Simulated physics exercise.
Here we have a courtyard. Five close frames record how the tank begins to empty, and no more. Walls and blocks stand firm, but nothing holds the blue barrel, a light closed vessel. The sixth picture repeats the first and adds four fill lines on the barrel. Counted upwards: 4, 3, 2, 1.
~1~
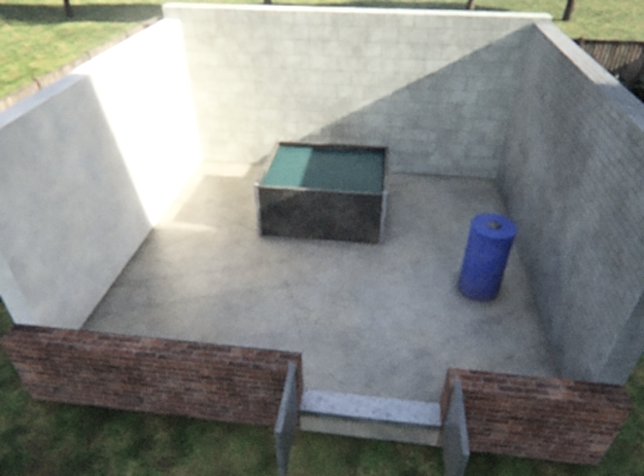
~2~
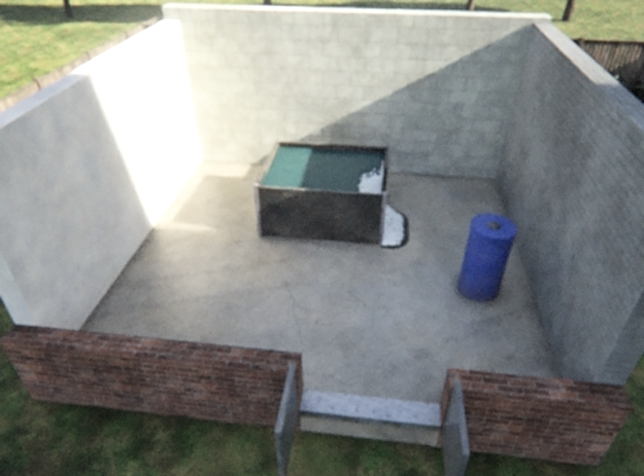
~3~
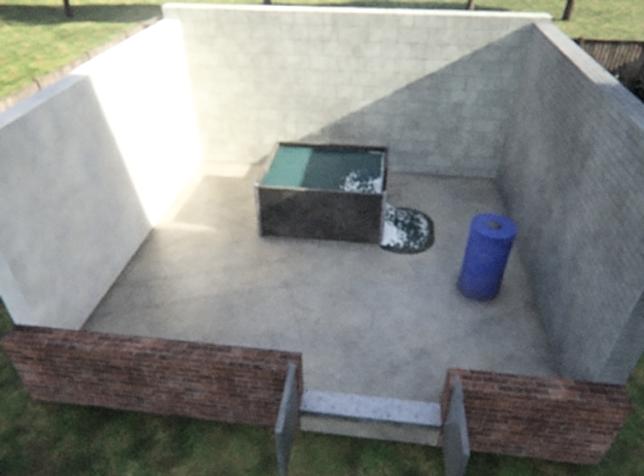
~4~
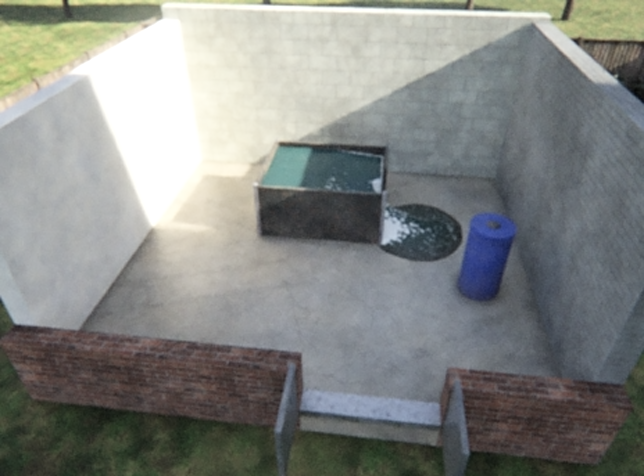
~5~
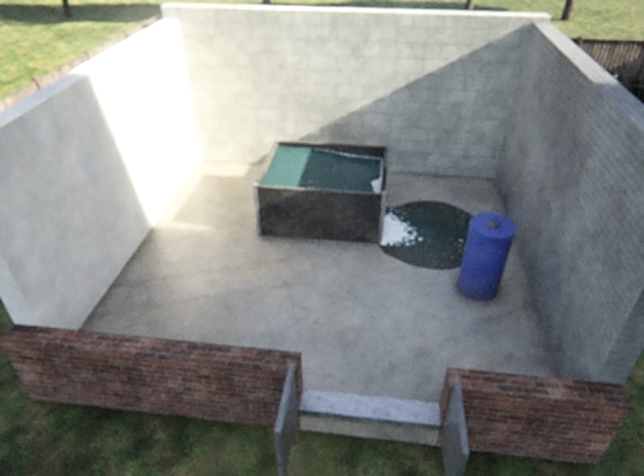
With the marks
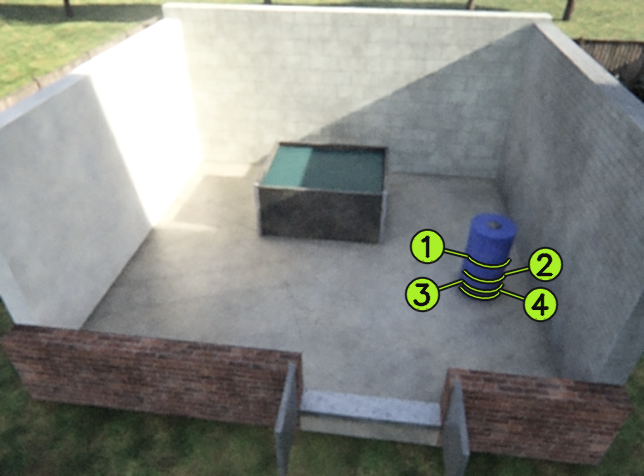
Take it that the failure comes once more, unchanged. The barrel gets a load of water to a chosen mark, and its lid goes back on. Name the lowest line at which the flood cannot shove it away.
I would pick line 2.
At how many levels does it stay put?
Two of them.
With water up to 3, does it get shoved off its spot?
Yes.
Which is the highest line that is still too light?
That would be 3.
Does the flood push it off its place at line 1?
No, not at all.
In lime, 1 at (490, 266); 2 at (486, 281); 3 at (483, 291); 4 at (482, 298); from the bottom up 4, 3, 2, 1.
If 1 is chosen, it does not move.
If 2 is chosen, it does not move.
If 3 is chosen, it is pushed about twice its own width away.
If 4 is chosen, it is pushed about 6 times its own width away.
